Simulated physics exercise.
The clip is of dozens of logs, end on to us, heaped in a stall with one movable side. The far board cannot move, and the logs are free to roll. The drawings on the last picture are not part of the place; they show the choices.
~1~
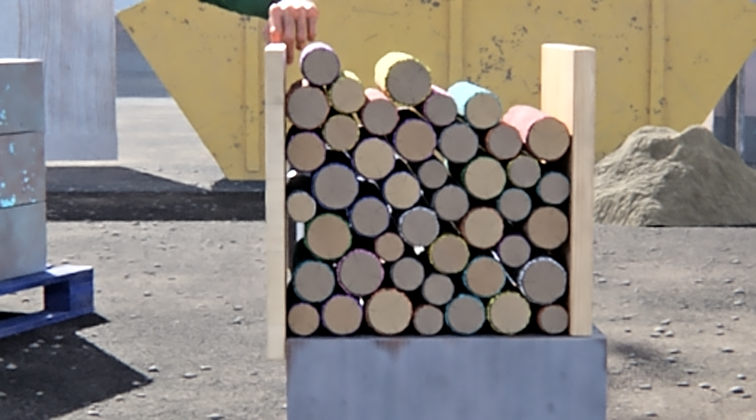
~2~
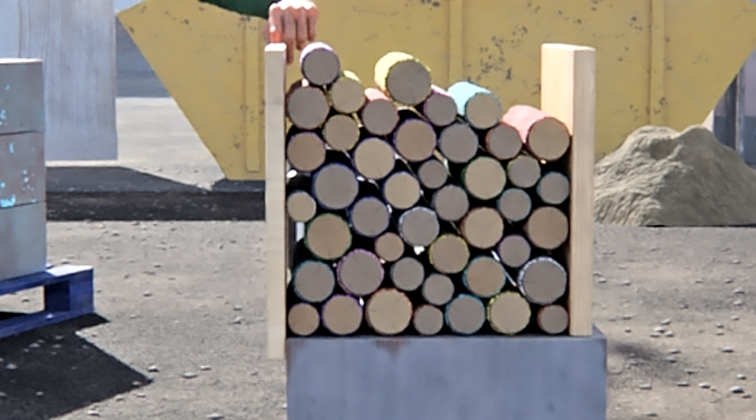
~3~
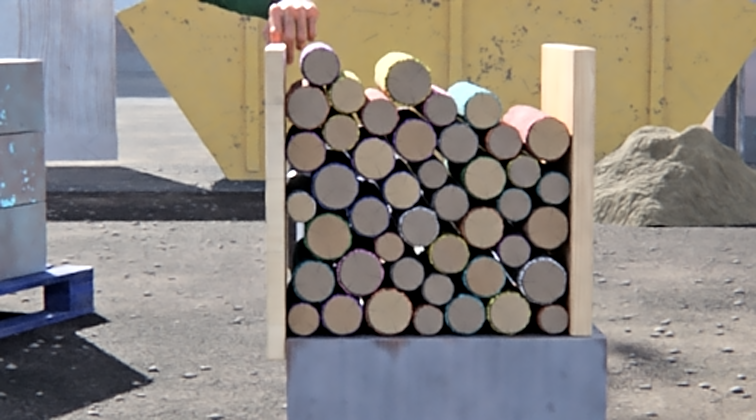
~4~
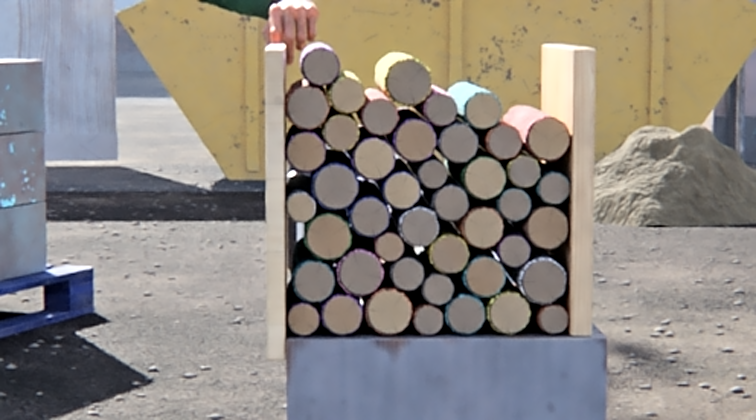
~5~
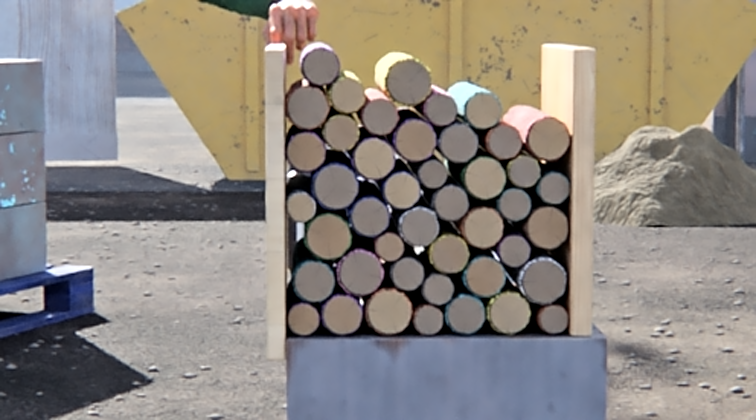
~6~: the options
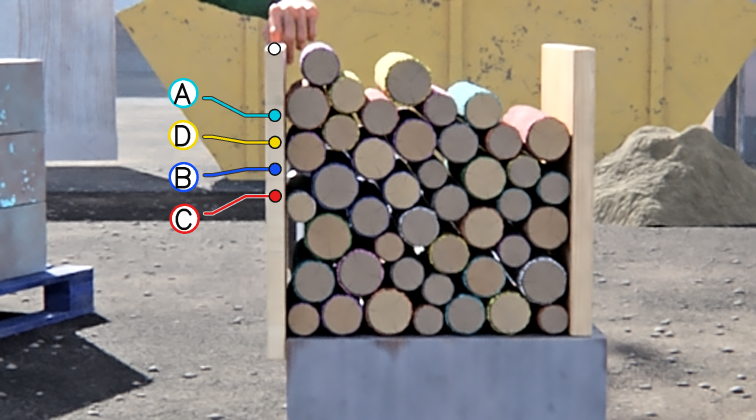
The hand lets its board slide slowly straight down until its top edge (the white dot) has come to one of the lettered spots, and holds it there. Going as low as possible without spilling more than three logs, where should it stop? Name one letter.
It can be let down to B.
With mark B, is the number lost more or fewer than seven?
It loses fewer than seven.
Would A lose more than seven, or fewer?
It loses fewer than seven.
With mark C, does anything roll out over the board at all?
Yes.
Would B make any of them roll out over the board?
Yes, at B.
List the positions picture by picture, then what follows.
The first picture shows a log (449, 254); a log (300, 208); a log (547, 228).
The second picture shows a log (547, 228); a log (433, 174).
The third picture shows a log (458, 143); a log (441, 110).
The fourth picture shows side board (277, 190); a log (303, 319).
The fifth picture shows a log (509, 313); a log (407, 274); a log (449, 254).
On the copy, A at (275, 116); B at (275, 169); C at (275, 196); D at (275, 142); the white dot at (274, 49).
On B. First, top of the board (284, 106).
Then, top of the board (285, 168).
Finally, top of the board (285, 168), three out over the board.
By contrast, A none out over the board; C more than three out over the board; D three out over the board.
